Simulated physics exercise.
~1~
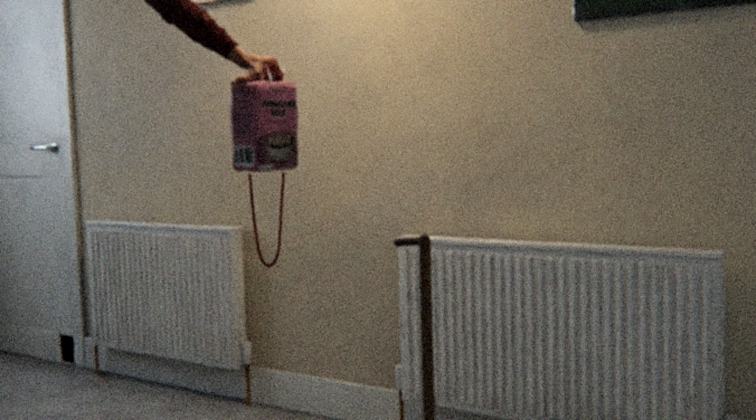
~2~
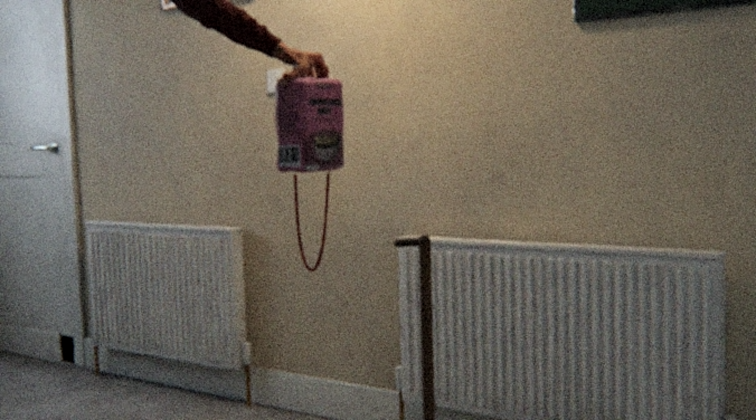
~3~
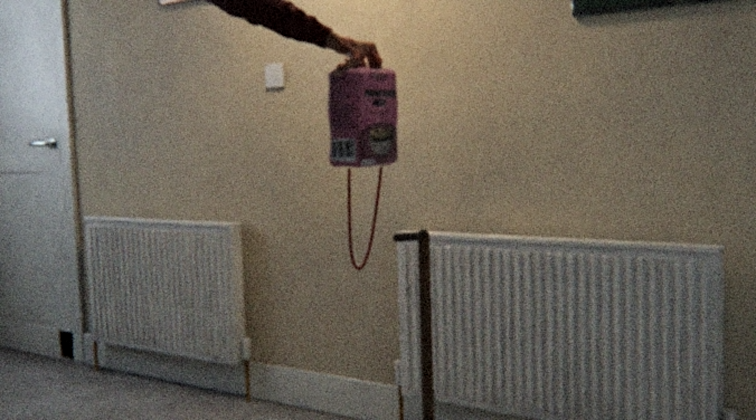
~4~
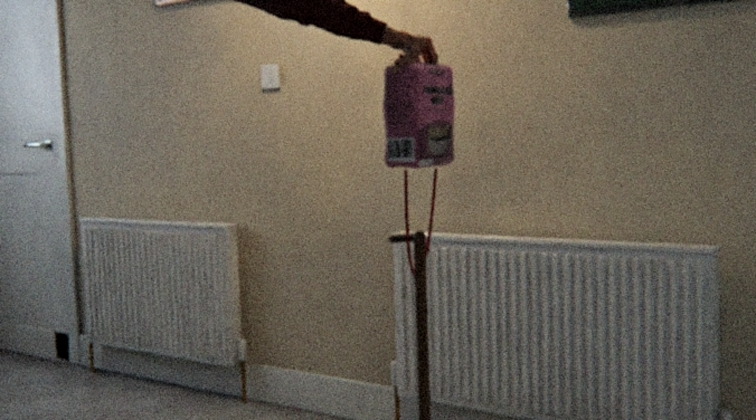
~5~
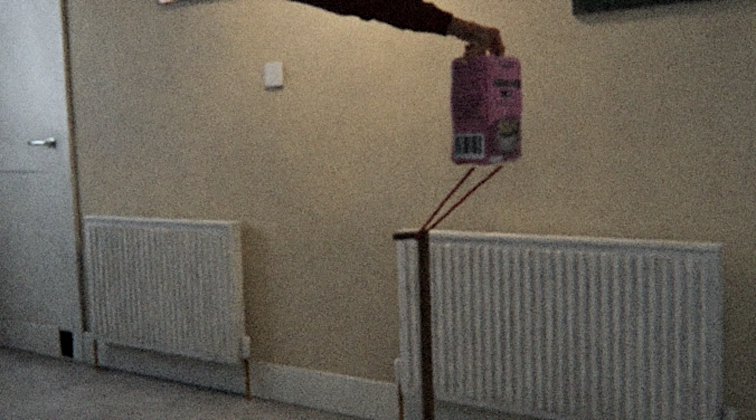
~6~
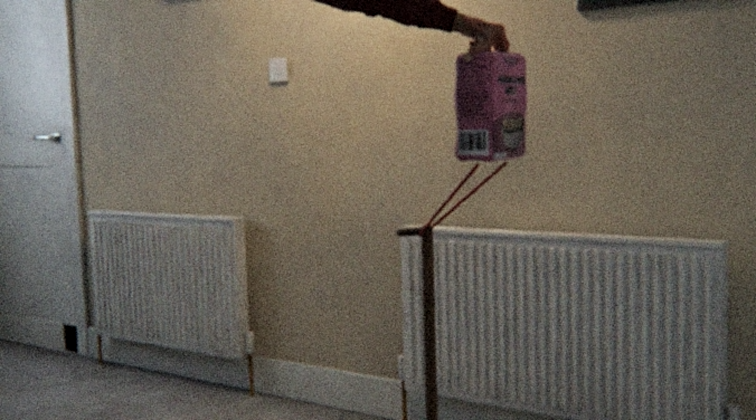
A pink sack with a thin loop dangling beneath it was carried to the right by a hand past two white radiators, until the loop caught on the hooked top of a dark post and pulled tight, stopping the hand and sack just beyond it.
